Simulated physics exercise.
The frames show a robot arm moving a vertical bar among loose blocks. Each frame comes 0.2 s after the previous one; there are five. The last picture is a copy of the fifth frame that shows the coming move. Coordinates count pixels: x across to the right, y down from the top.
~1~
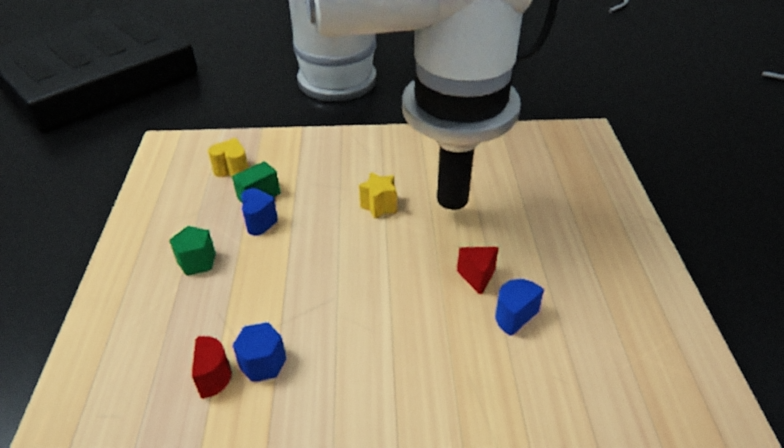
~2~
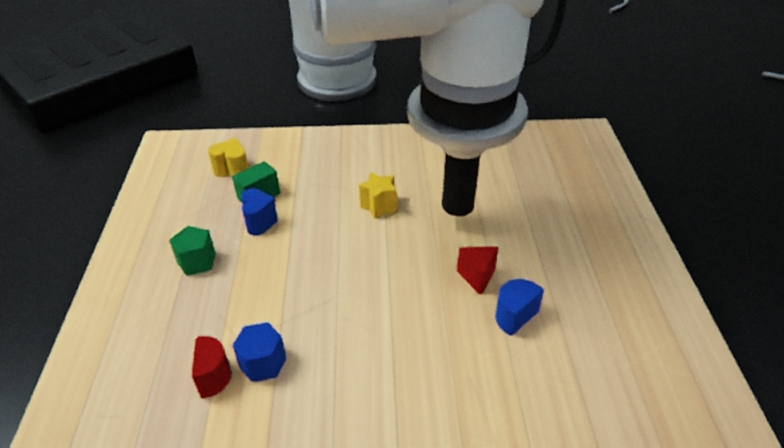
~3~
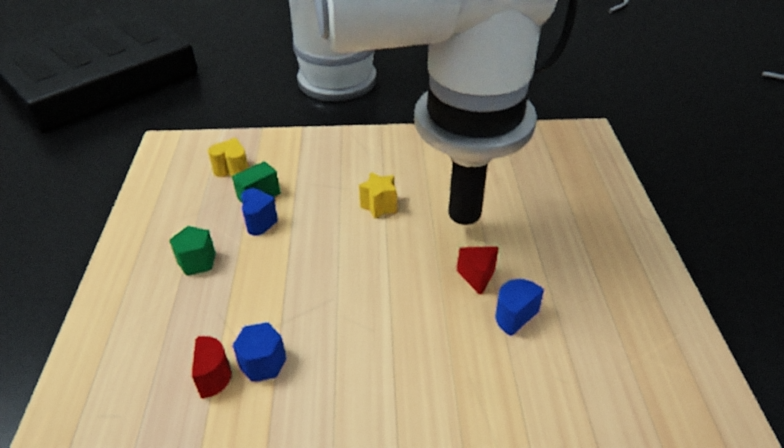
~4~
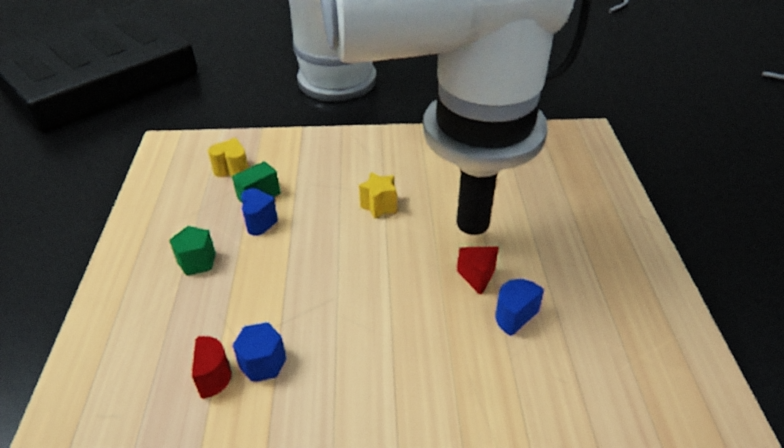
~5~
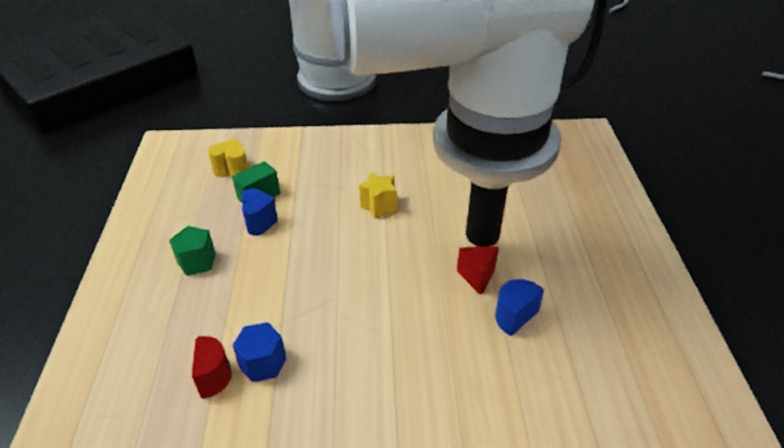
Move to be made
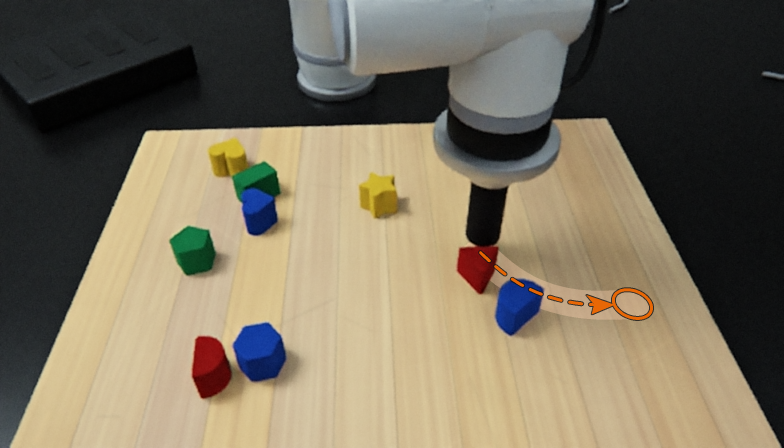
The footage shows a robot arm above a wooden board of loose red, blue, green and yellow blocks, moving its vertical black bar a short way down and right toward a red three-sided block while the blocks stay still.
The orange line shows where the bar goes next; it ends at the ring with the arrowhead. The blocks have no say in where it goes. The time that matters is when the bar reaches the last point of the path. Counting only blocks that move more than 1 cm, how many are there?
Of all the blocks, just one travels more than a centimetre.
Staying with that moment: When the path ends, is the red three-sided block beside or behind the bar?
Yes, that is how it ends up.
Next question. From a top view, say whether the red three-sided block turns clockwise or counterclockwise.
My prediction: CW.
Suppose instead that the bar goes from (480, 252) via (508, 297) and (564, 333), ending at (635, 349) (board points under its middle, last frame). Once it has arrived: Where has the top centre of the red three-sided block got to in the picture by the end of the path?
About (481, 283).
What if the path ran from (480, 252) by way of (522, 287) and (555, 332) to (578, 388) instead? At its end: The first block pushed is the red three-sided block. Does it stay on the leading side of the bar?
At the end of the path, the bar has already lost the red three-sided block, which lies beside or behind it.
The drawn path runs from (480, 252) via (520, 284) and (574, 303), ending at (632, 304).
What follows on the original path. One third of the way, bar (524, 269); red three-sided block (489, 267), turned 55° clockwise.
Two thirds of the way, bar (581, 287); red three-sided block (489, 267), turned 55° clockwise.
At the end, bar (639, 288); red three-sided block (489, 267), turned 55° clockwise; blue half-round block not moved.
